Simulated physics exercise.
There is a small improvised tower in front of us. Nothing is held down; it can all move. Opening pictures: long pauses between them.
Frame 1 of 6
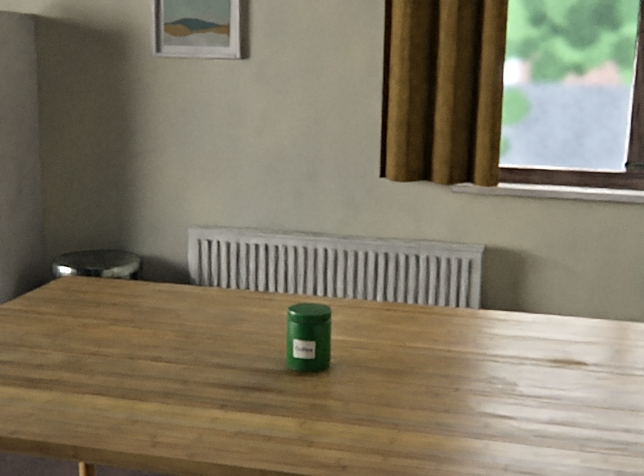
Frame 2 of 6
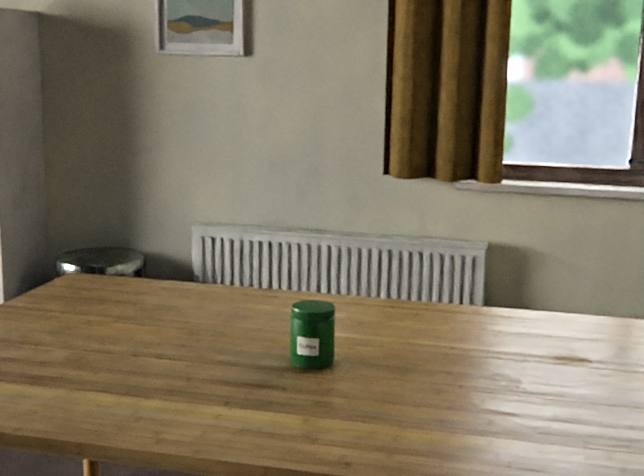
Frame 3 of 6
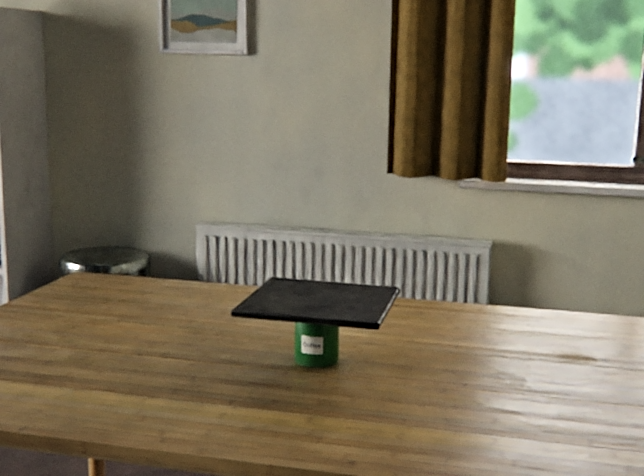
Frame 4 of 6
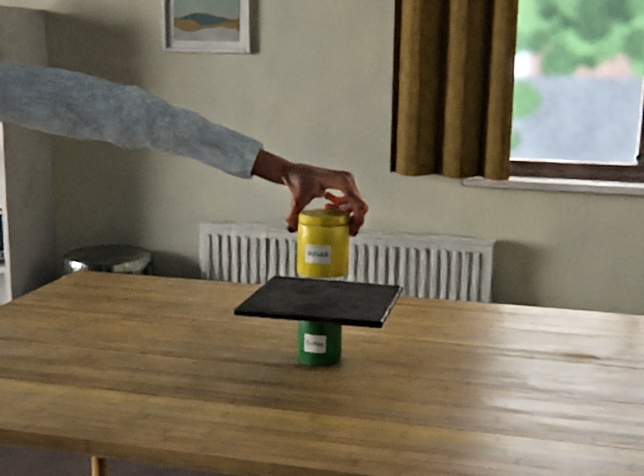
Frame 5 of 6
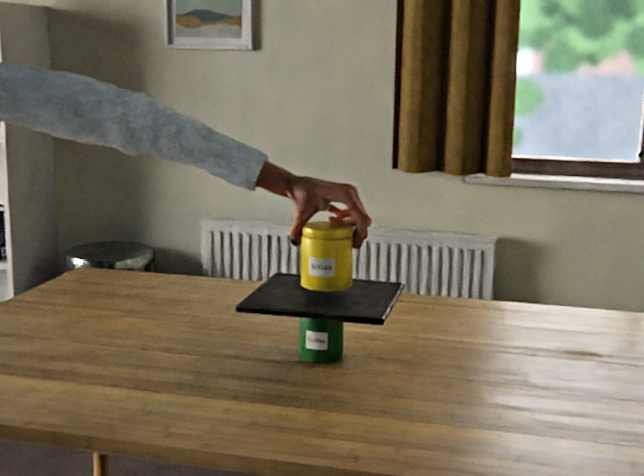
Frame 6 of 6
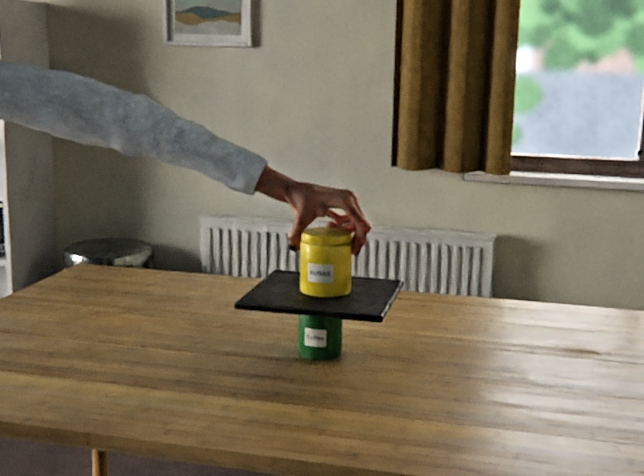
A hand lowering a yellow jar onto a black lid that appears on top of a small green jar on a wooden table.
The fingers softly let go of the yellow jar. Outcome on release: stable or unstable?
In the end it turns out fine, really.
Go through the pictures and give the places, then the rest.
The last thing is not in view yet, in the first frame.
The last thing is not in view yet, in the second frame.
The last thing is not in view yet; black lid (320, 301), in the third frame.
Coming down; yellow jar (323, 242); black lid (323, 299), in the fourth frame.
Coming down; yellow jar (327, 255); black lid (325, 296), in the fifth frame.
Set down, still held; yellow jar (326, 261); black lid (323, 294), in the sixth frame.
Then, 0.20 s on from there, no change.
Then, 0.40 s on from there, yellow jar resting near (326, 262).
In the end, all 3 unmoved. At the end, from the last picture's camera, yellow jar near (326, 262). The stack stays up.
